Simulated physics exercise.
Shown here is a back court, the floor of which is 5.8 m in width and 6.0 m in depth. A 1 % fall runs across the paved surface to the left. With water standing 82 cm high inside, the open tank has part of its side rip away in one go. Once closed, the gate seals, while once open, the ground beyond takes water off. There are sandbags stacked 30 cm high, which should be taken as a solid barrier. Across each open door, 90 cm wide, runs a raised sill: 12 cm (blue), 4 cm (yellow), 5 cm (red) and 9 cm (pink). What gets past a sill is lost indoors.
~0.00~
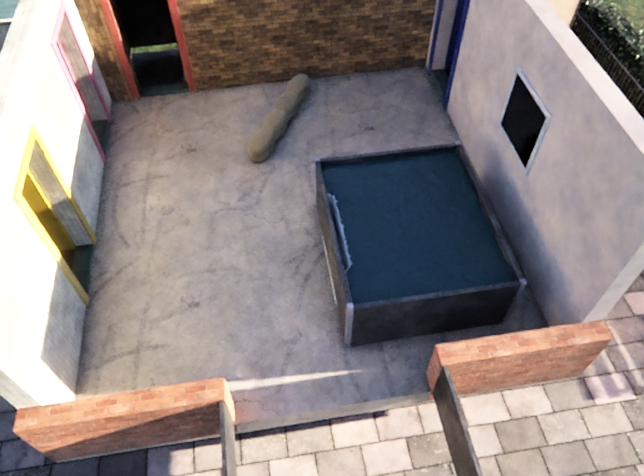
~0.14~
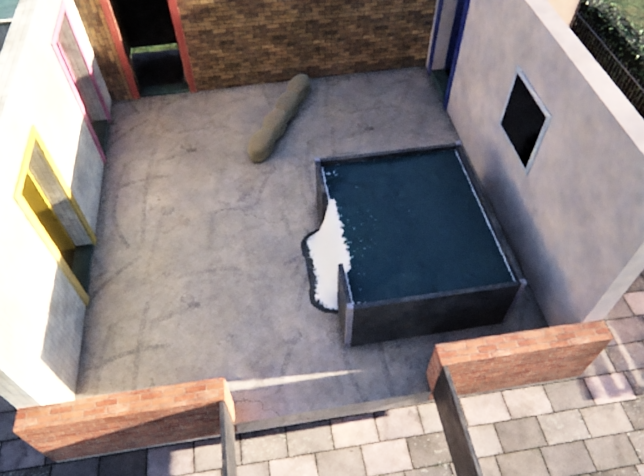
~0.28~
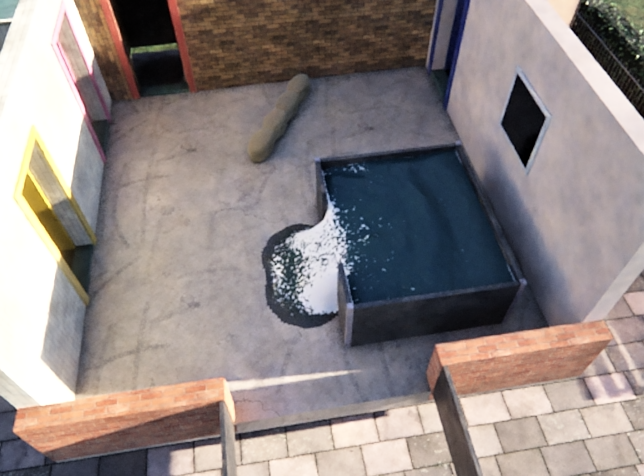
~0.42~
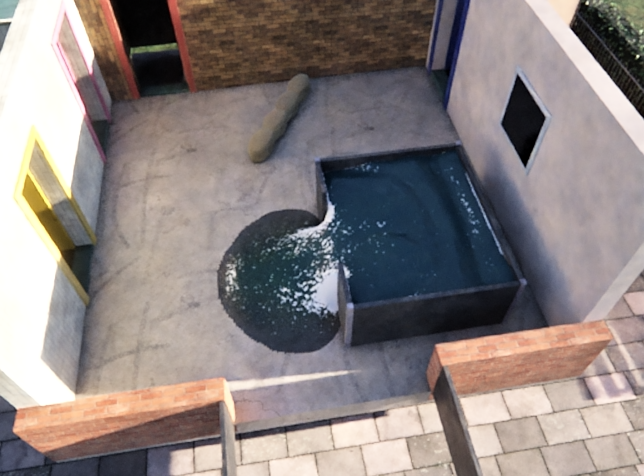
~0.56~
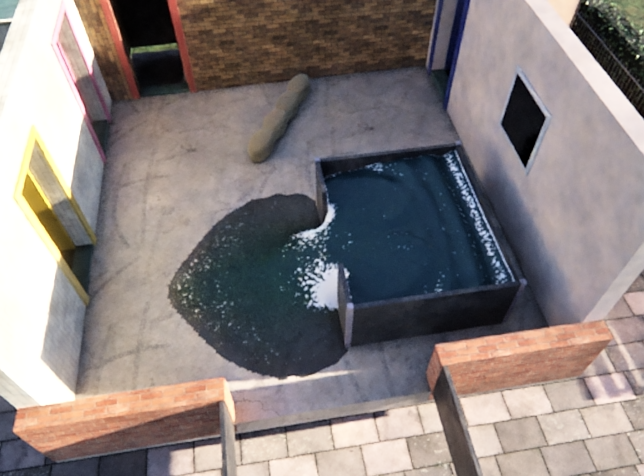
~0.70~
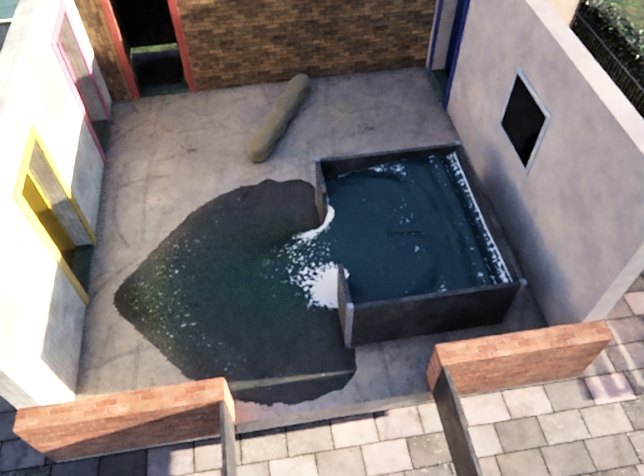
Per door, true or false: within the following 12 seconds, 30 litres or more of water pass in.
Blue door: False. Yellow door: True. Red door: True. Pink door: True.
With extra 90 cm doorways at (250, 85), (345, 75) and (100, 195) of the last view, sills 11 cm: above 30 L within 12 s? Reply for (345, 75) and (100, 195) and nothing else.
The first doorway stays inside and the second goes beyond.
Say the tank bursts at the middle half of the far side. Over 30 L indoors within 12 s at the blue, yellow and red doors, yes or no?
So blue tops it, yellow tops it, red stays lower.
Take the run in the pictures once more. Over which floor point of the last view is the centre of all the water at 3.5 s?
Near (271, 258).
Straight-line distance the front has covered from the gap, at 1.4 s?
That works out near 4.0 m.
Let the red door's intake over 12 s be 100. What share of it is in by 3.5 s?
Roughly 5%.
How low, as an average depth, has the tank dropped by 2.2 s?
The average depth is around 43 cm.
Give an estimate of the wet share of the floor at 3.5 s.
Roughly 50 % of the floor.
After 1.4 s water covers 40 % of the floor and is deepest (54 cm) near (72, 429); blue door not reached, yellow door 14 cm at the sill, 62 L in, red door not reached, pink door not reached.
After 2.2 s water covers 45 % of the floor and is deepest (42 cm) near (76, 398); blue door not reached, yellow door 22 cm at the sill, 217 L in, red door not reached, pink door 13 cm at the sill, 0 L in.
After 3.5 s water covers 50 % of the floor and is deepest (28 cm) near (184, 316); blue door not reached, yellow door 22 cm at the sill, 415 L in, red door 15 cm at the sill, 25 L in, pink door 10 cm at the sill, 7 L in.
After 7.0 s water covers 70 % of the floor and is deepest (20 cm) near (252, 87); blue door 6 cm at the sill, 0 L in, yellow door 14 cm at the sill, 671 L in, red door 16 cm at the sill, 247 L in, pink door 11 cm at the sill, 21 L in.
After 12.0 s water covers 90 % of the floor and is deepest (15 cm) near (72, 429); blue door 2 cm at the sill, 0 L in, yellow door 10 cm at the sill, 827 L in, red door 10 cm at the sill, 422 L in, pink door 9 cm at the sill, 65 L in.
